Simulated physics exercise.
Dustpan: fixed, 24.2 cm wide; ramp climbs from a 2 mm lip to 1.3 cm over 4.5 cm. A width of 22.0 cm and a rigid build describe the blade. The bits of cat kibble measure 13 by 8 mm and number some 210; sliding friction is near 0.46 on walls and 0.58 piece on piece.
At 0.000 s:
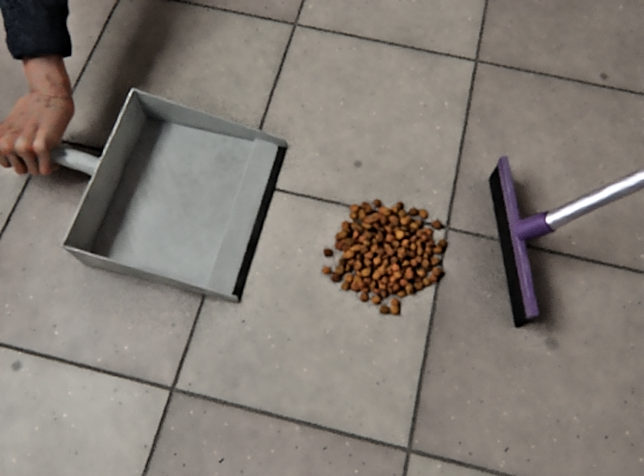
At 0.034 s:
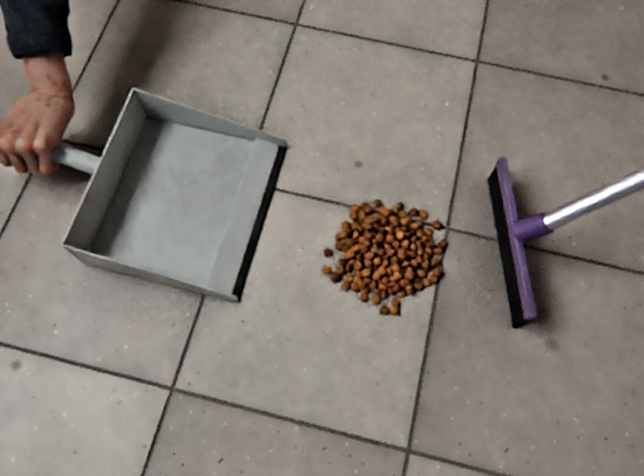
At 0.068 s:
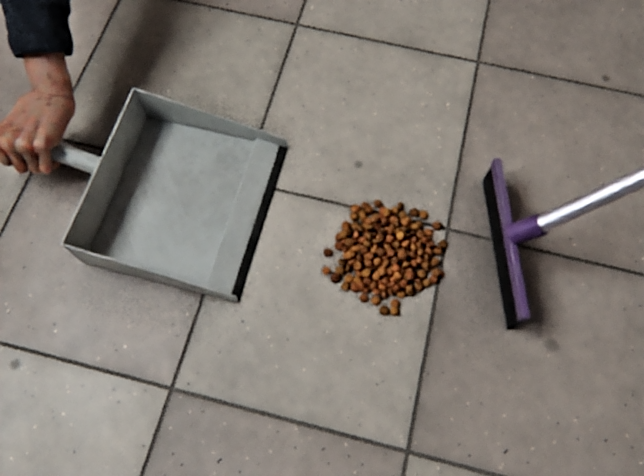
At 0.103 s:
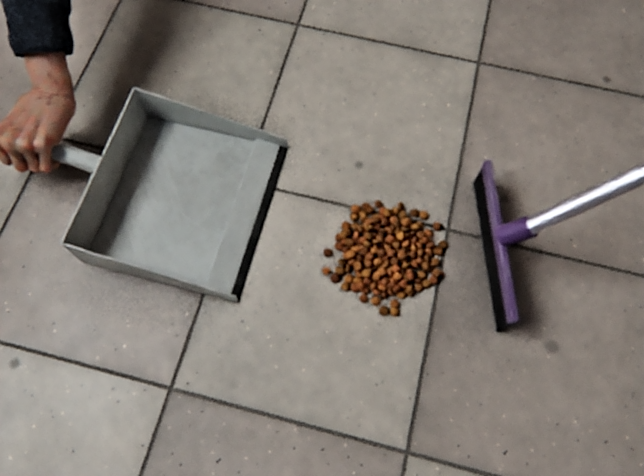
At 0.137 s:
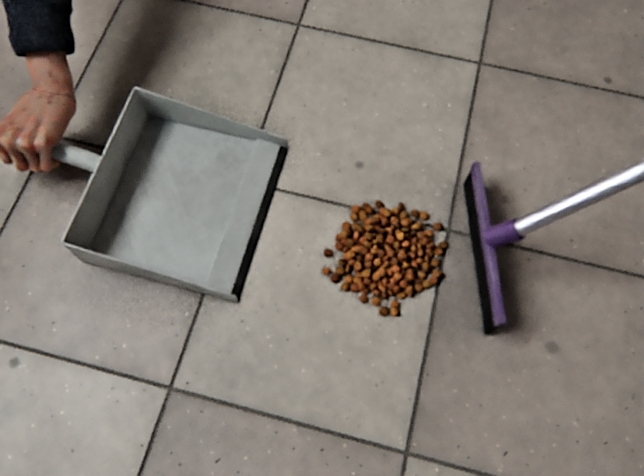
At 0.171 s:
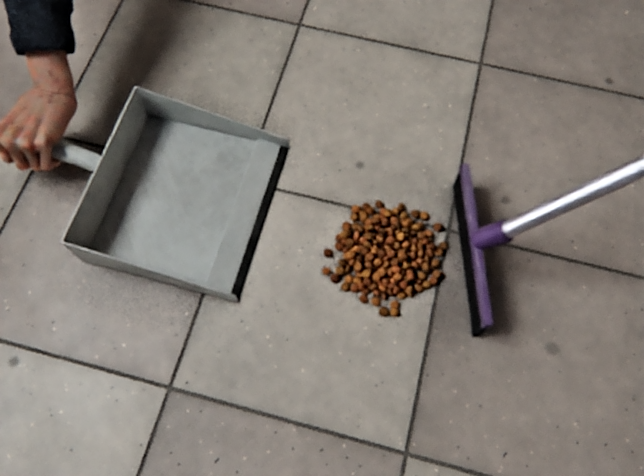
A purple squeegee-like blade slides left across the tiles, nearing the still brown pieces.
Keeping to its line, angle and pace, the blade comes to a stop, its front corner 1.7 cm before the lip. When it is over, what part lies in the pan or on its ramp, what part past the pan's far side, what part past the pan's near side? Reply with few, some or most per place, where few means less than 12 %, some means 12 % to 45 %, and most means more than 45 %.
Pan = some, far side = few, near side = some.
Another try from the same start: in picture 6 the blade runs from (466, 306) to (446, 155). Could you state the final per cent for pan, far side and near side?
Pan: 10, far side: 0, near side: 5.
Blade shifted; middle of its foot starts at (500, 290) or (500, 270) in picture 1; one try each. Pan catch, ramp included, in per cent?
Around 20 percent, then around 25 percent.
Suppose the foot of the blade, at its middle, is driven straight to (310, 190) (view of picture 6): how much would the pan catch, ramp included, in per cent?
Some 5 per cent.
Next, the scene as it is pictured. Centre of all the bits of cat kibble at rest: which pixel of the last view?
Near (257, 269).
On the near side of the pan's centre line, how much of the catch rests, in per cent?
Something like 80 per cent of the catch.
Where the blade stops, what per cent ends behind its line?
Some 5 percent, give or take.
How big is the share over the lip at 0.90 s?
So far, roughly 25 per cent.
Then, at 0.43 s, middle of the blade 17 cm from the lip; 0 % over the lip, far side 0 %, near side 0 %.
After 0.61 s, middle of the blade 9 cm from the lip; 0 % over the lip, far side 0 %, near side 10 %.
After 0.90 s, middle of the blade 5 cm from the lip; 25 % over the lip, far side 0 %, near side 20 %.
By 1.2 s all is still; pan 25 %, far side 0 %, near side 20 %, in front of the lip or behind the blade 60 %.
